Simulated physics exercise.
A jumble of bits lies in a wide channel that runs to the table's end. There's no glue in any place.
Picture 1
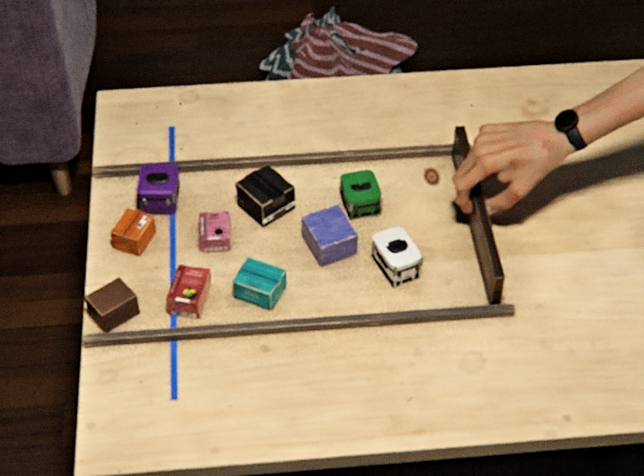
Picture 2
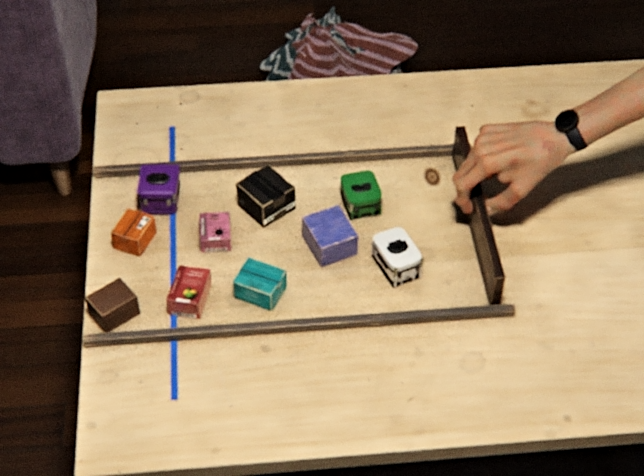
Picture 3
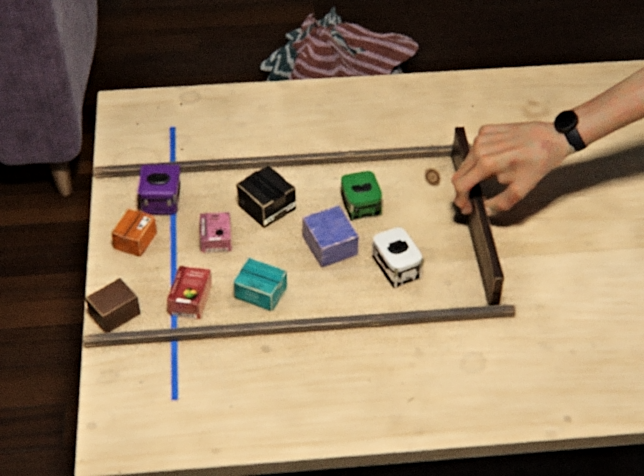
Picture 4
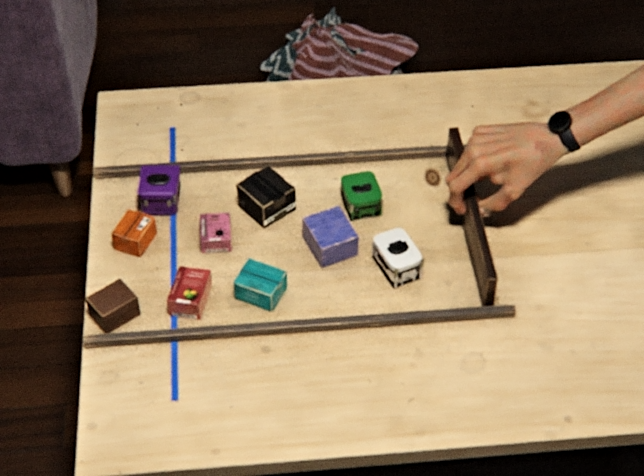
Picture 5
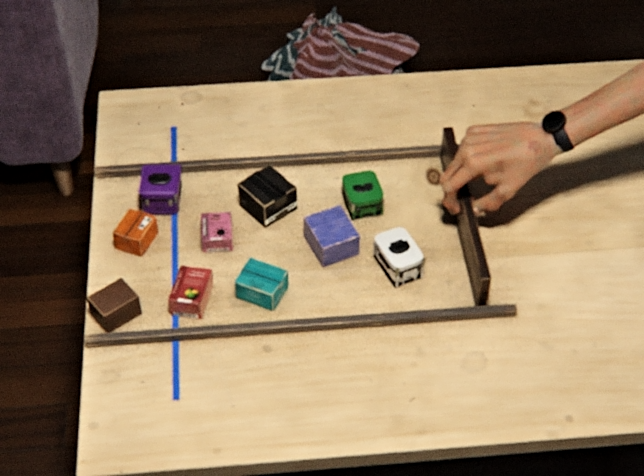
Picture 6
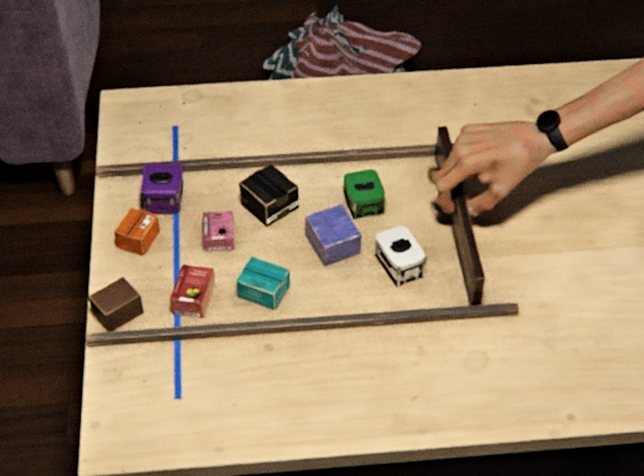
A hand slides the dark board slightly left toward small colourful boxes that stay still.
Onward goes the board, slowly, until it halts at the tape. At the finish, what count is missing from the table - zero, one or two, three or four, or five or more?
Missing: Three or four.
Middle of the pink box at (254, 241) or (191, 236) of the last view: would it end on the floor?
One after the other: It keeps its spot; it keeps its spot.
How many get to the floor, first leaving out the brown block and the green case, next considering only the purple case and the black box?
That gives 1 for the first pair taken away and 2 for the second.
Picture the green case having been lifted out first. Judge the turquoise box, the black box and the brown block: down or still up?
So: The turquoise box does not drop, the black box does not drop, the brown block goes down.
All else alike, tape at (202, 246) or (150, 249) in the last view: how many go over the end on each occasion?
Taking the two tries in order, the numbers are 1 and 5.
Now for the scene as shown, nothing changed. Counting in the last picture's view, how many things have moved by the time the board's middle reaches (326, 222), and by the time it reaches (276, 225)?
I make it 4 at the first spot and 7 at the other.
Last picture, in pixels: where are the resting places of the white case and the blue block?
The white case at (159, 273), the blue block at (137, 238).
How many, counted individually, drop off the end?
In all, 4 of them.
Soon after, none off yet; brown block at rest near (116, 305); orange box at rest near (137, 232); purple case at rest near (163, 188).
Then, none off yet; brown block at rest near (116, 305); orange box at rest near (137, 232); purple case at rest near (162, 189).
At rest, the number that fall off is three or four; fallen, red box, purple case, orange box and brown block.
